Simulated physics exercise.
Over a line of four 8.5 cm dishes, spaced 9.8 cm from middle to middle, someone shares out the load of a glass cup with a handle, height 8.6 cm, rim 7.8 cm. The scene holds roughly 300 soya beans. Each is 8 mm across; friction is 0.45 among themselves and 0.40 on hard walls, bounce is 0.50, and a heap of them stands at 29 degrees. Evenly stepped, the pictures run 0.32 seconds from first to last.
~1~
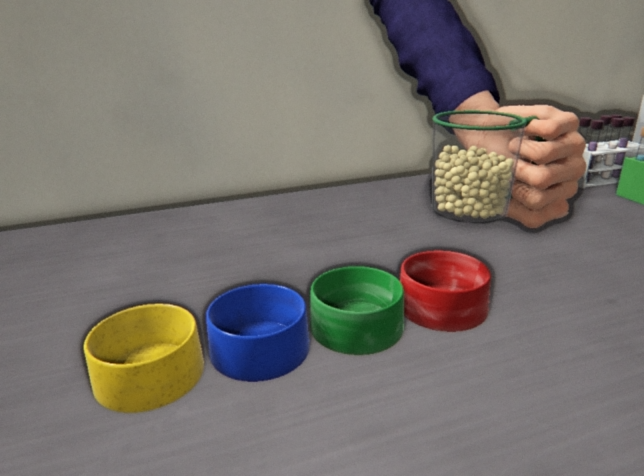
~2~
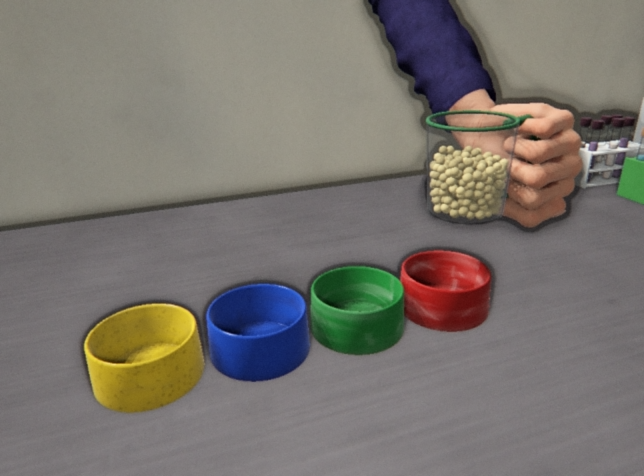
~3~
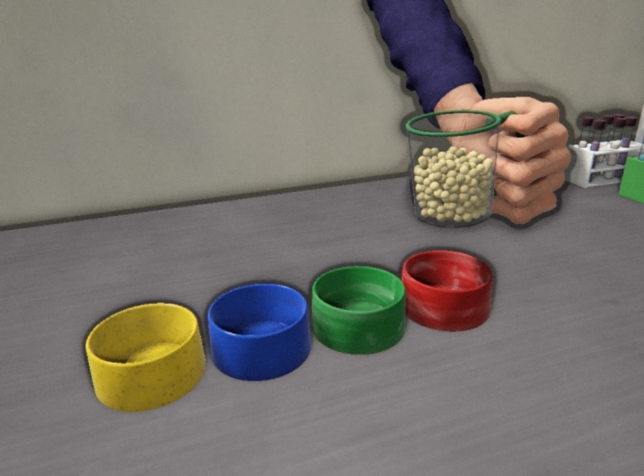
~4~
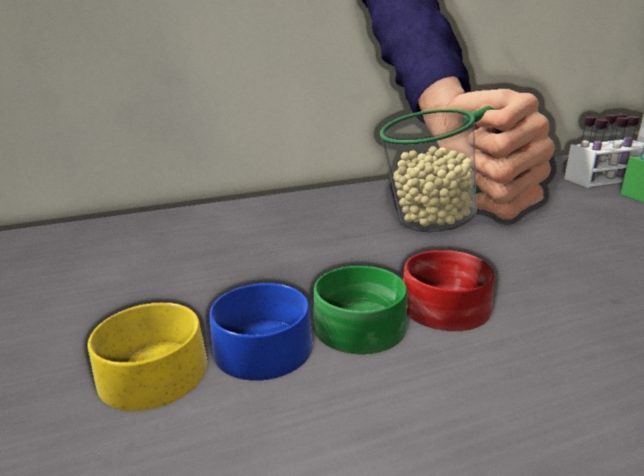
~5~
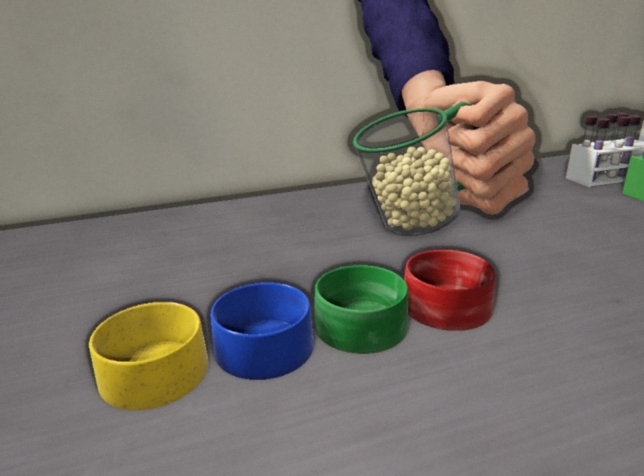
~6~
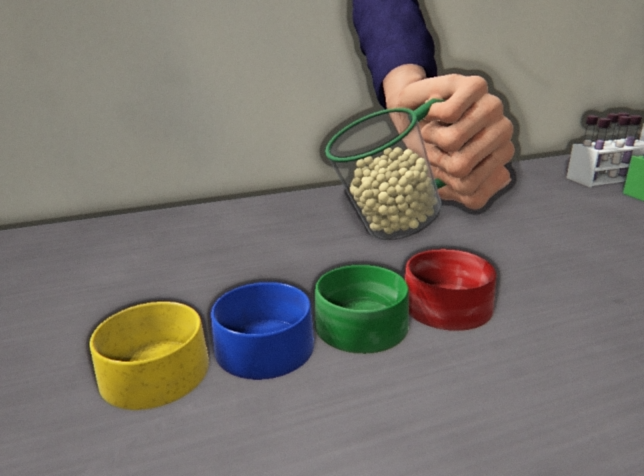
In the video, a hand holds a clear, green-rimmed cup of pale, round beans above a grey table with yellow, blue, green and red dishes in a row, then moves it left while gradually tilting it to the left.
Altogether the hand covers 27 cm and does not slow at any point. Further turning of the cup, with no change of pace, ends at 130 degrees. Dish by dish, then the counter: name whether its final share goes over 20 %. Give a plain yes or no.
Red dish - no, blue dish - no, green dish - no, yellow dish - yes, counter - no.
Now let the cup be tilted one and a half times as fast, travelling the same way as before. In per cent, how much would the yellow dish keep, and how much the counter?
In that case I'd put yellow at 70 and the counter at 30.
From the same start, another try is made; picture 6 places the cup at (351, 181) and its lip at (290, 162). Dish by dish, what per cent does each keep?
In the end red holds 0, blue holds 0, green holds 0, yellow holds 100.
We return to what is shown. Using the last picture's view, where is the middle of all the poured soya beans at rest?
About (142, 350).
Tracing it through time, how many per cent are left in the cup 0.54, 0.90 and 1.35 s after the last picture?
In order, near 100 %, 85 % and 0 %.
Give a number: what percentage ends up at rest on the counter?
Roughly 5 in a hundred.
Then, 0.54 s after the last picture, tilt 74 degrees; cup holds 100 %.
Then, 0.90 s after the last picture, tilt 108 degrees; cup holds 85 %, yellow 10 %.
Then, 1.35 s after the last picture, tilt 130 degrees; cup holds 0 %, yellow 95 %.
In the end, red 0 %, blue 0 %, green 0 %, yellow 95 %, counter 5 %.
